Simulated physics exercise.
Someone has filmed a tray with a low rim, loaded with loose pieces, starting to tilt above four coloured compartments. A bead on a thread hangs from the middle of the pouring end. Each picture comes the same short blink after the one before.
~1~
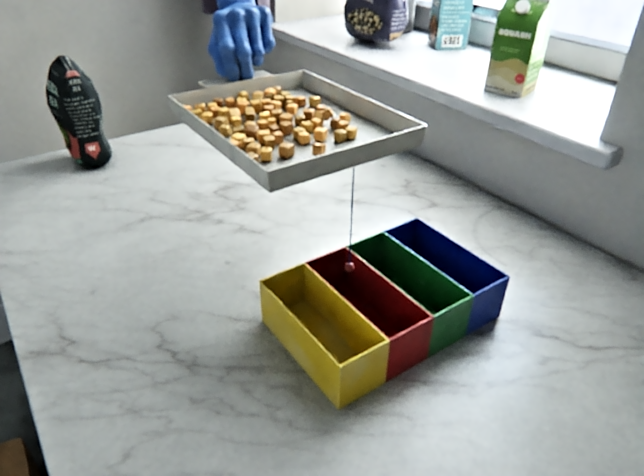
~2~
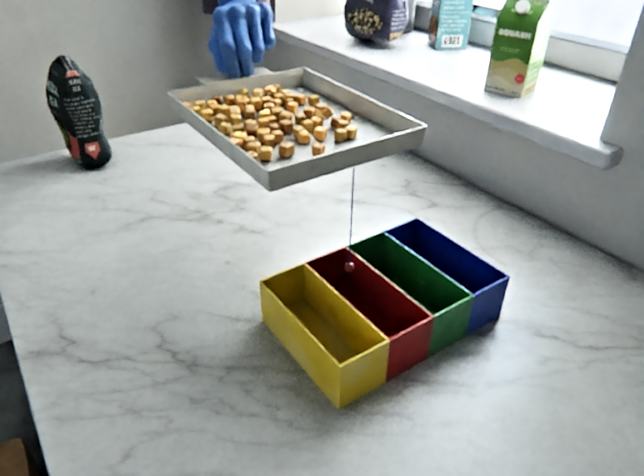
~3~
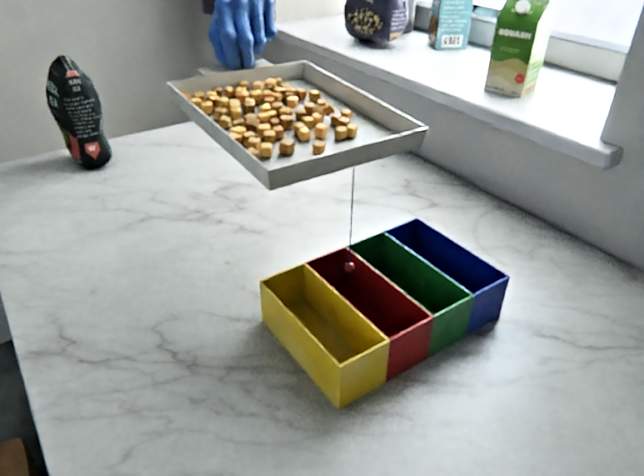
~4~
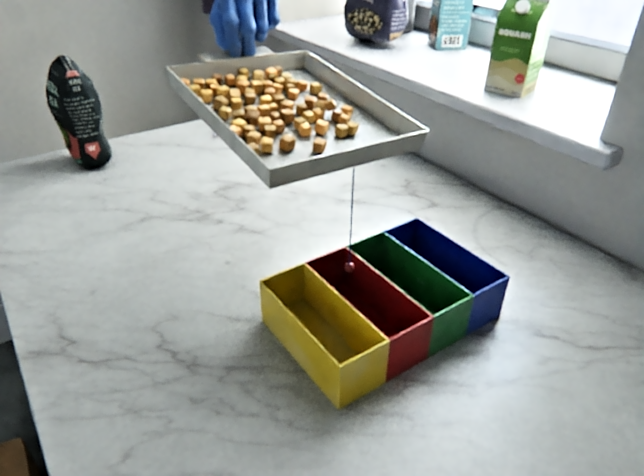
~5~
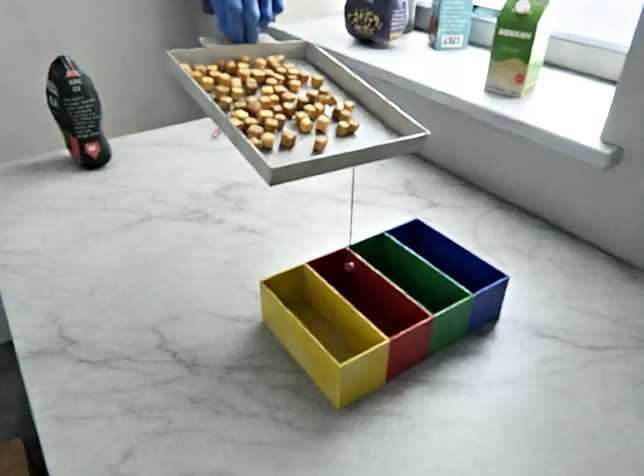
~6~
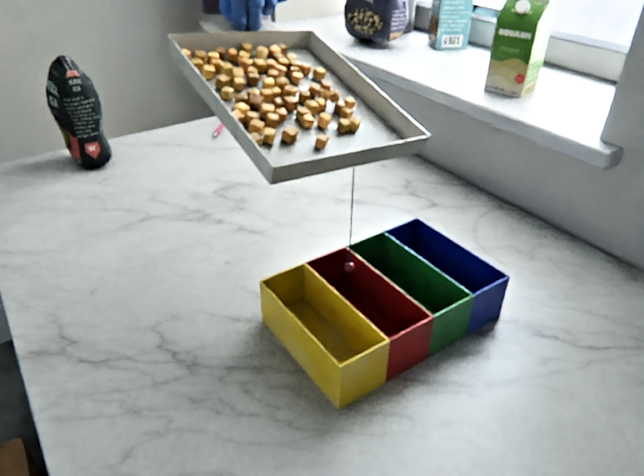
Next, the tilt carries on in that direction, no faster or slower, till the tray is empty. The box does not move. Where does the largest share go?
The green cell gets the most.
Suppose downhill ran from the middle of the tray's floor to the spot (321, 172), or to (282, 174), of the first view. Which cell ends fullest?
At the first place yellow, at the second yellow.
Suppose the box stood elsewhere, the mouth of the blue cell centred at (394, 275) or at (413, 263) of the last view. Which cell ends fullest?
The first try: The blue one. The second: The cell in blue.
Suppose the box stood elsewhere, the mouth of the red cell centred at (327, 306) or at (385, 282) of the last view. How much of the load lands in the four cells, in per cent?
First some 90, then 100 per cent.
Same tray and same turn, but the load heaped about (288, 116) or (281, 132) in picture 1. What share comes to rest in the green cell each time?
About 40 and 30 per cent.
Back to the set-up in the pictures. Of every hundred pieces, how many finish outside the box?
Close to 10 per cent.
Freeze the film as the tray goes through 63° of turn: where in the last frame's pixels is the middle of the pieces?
Roughly at (371, 126).
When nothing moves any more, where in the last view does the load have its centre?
At about (422, 316).
Soon, tray tipped steeply; nearly all on the tray; a stray few falling or outside the box.
A while on, tray tipped past a quarter turn; most on the tray; a small part in the green cell; a stray few in the blue cell; a small part falling or outside the box.
Towards the end, tray tipped past a quarter turn; about two thirds in the green cell; about a quarter in the red cell; a small part in the blue cell; a small part falling or outside the box.
Finally, tray tipped past a quarter turn; about two thirds in the green cell; about a quarter in the red cell; a small part in the blue cell; none in the yellow cell; a small part outside the box.
